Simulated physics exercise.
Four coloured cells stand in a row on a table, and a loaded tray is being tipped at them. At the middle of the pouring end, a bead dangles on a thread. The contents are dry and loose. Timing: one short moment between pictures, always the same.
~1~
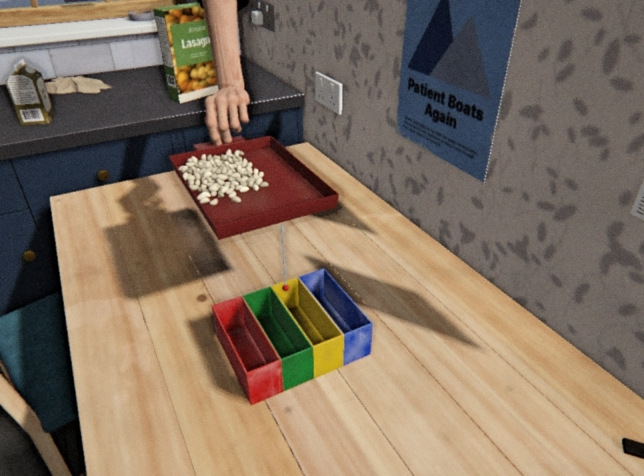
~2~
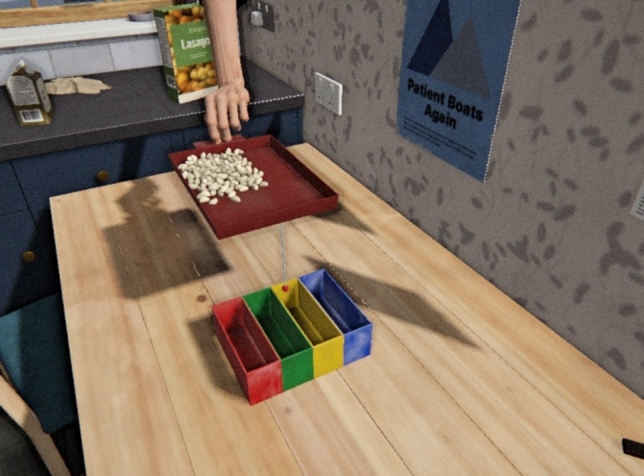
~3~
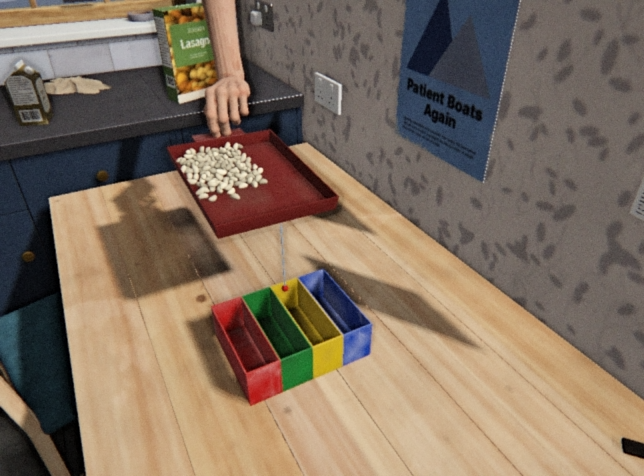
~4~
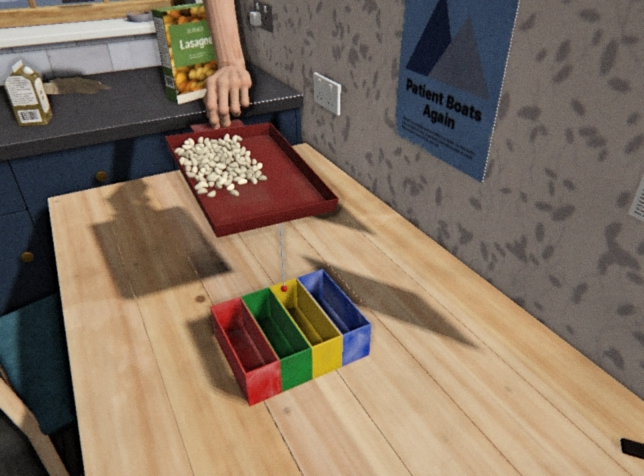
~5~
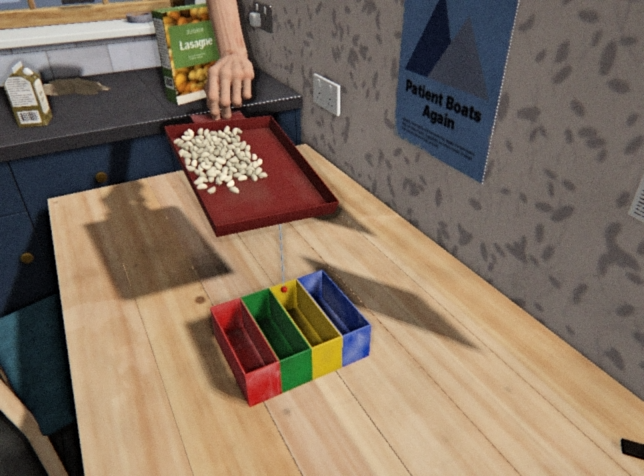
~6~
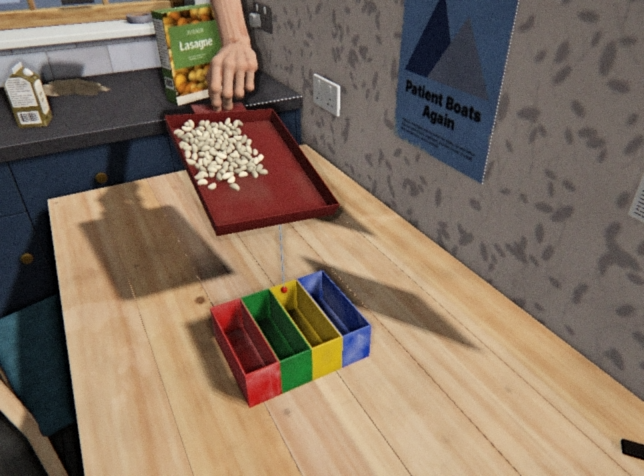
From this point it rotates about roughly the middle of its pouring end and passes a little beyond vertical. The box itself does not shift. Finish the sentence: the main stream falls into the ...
... Blue cell.
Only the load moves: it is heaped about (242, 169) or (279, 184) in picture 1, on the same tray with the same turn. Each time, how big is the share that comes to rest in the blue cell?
Roughly 40 and 60 percent, in that order.
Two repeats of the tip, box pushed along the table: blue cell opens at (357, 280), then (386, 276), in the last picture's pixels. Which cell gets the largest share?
Attempt 1 - the yellow cell; attempt 2 - green.
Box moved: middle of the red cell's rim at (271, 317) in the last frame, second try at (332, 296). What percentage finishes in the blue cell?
You'd get 30 in a hundred the first time and 0 in a hundred the second.
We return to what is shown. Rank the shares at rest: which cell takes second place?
The yellow cell.
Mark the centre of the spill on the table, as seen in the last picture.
I'd say near (384, 309), give or take.
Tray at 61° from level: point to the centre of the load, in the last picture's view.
(296, 196).
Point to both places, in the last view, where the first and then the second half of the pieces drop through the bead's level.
I'd put it at roughly (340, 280), and after that at roughly (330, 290).
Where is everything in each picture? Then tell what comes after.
Corners of the pouring end near (217, 226) and (336, 194), level; middle of the load near (219, 172), white beans; bead on its thread near (286, 288); red cell near (265, 380); green cell near (298, 366); yellow cell near (328, 354); blue cell near (358, 342), in the first picture.
Corners of the pouring end near (217, 226) and (336, 195), level; middle of the load near (218, 171), in the second picture.
Corners of the pouring end near (217, 225) and (336, 196), tipped barely, lowest at the right corner; middle of the load near (217, 166), in the third picture.
Corners of the pouring end near (217, 224) and (336, 198), tipped a little, lowest at the right corner; middle of the load near (216, 159), in the fourth picture.
Corners of the pouring end near (217, 224) and (337, 201), tipped a little, lowest at the right corner; middle of the load near (216, 153), in the fifth picture.
Corners of the pouring end near (218, 224) and (337, 203), tipped clearly, lowest at the right corner; middle of the load near (217, 147); red cell near (264, 382); green cell near (296, 368); yellow cell near (327, 356); blue cell near (356, 344), in the sixth picture.
Shortly afterwards, tray tipped steeply; all but a few on the tray; only a few falling or outside the box.
Next, tray tipped right over; the bulk on the tray; a little in the blue cell; only a few in the yellow cell; a little falling or outside the box.
Some moments later, tray tipped past a quarter turn; near half in the blue cell; near a quarter in the yellow cell; a little in the green cell; near a third falling or outside the box.
In the end, tray tipped past a quarter turn; near half in the blue cell; near a quarter in the yellow cell; a little in the green cell; none at all in the red cell; near a third outside the box.
